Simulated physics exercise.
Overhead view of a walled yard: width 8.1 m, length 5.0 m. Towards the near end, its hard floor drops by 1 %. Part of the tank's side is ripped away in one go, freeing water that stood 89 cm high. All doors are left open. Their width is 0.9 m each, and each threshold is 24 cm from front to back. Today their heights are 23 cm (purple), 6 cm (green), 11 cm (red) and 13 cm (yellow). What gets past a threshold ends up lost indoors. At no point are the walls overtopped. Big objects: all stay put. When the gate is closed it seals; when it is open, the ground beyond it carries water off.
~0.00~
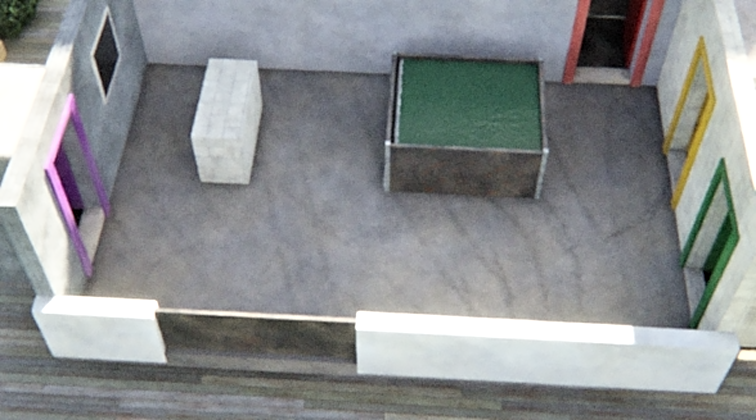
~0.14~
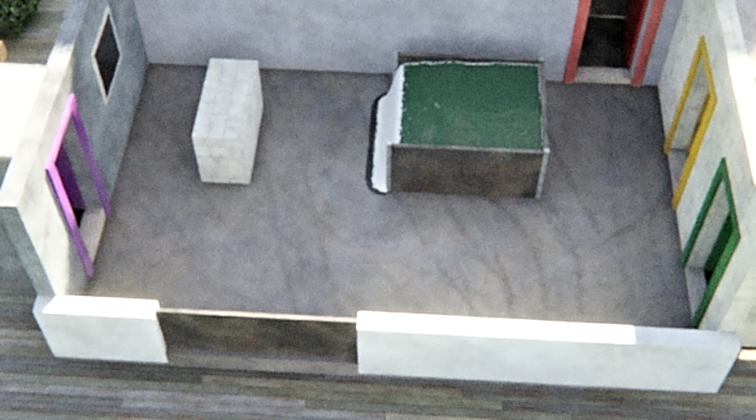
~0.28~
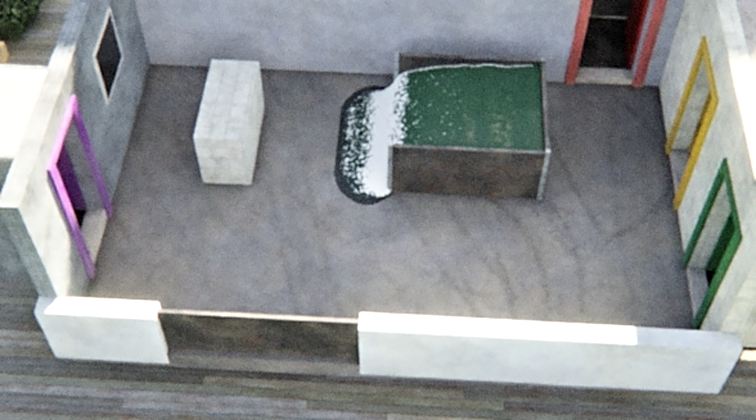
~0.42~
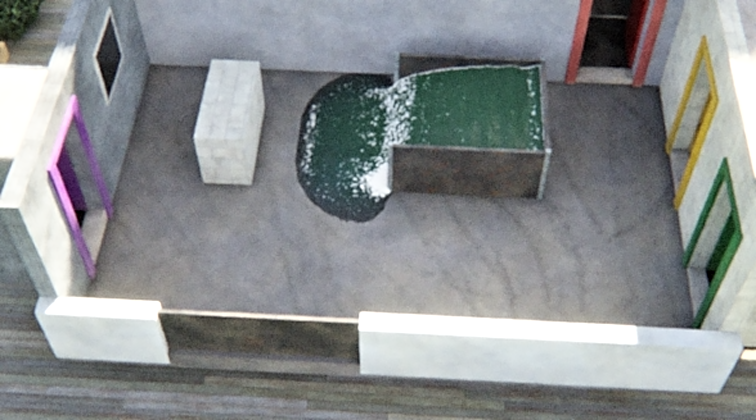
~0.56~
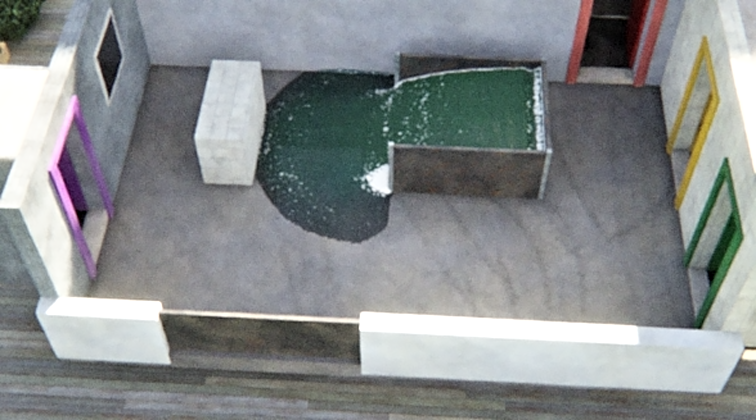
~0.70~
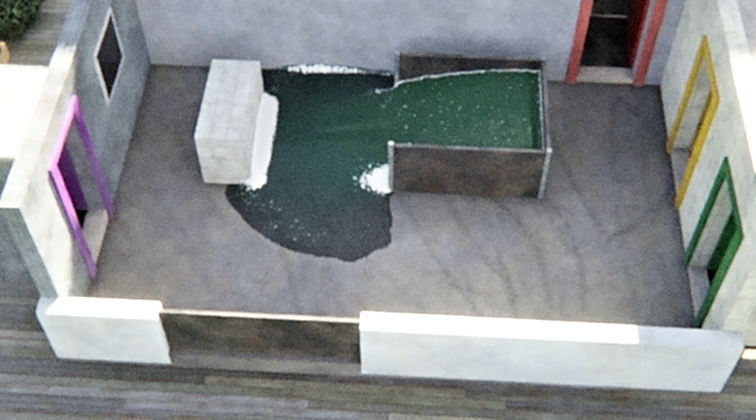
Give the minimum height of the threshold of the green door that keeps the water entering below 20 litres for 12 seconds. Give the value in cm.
Minimum height: About 14.5 cm.
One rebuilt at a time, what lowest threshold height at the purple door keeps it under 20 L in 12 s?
The purple door needs around 21 cm.
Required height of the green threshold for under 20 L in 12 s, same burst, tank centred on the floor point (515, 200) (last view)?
Close to 11.5 cm would do it.
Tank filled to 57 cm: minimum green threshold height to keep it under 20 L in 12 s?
I'd say close to 8.0 cm.
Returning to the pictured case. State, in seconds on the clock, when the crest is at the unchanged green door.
Some 7.0 s, more or less.
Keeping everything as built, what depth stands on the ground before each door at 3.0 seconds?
Purple door 22 cm, green door 0 cm, red door 0 cm, yellow door 0 cm.
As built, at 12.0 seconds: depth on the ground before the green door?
It works out to about 12.5 centimetres deep.
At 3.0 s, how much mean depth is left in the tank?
Close to 17 cm deep on average.
After 1.4 s water covers 30 % of the floor, deepest (56 cm) near (274, 143); it has not reached the green door.
After 3.0 s water covers 50 % of the floor, deepest (38 cm) near (146, 278); it has not reached the green door.
After 12.0 s water covers 100 % of the floor, deepest (15 cm) near (658, 142); 12 cm at the green door, 213 litres in over its 6 cm threshold.
At the green door as built, the water arrived by 5.7 s and peaked near 17 cm at 7.2 s.
With a threshold of 13 cm, 37 litres would have come in within the 12 s; with 18 cm, 1 litre. So under 20 litres takes about 14.5 cm.
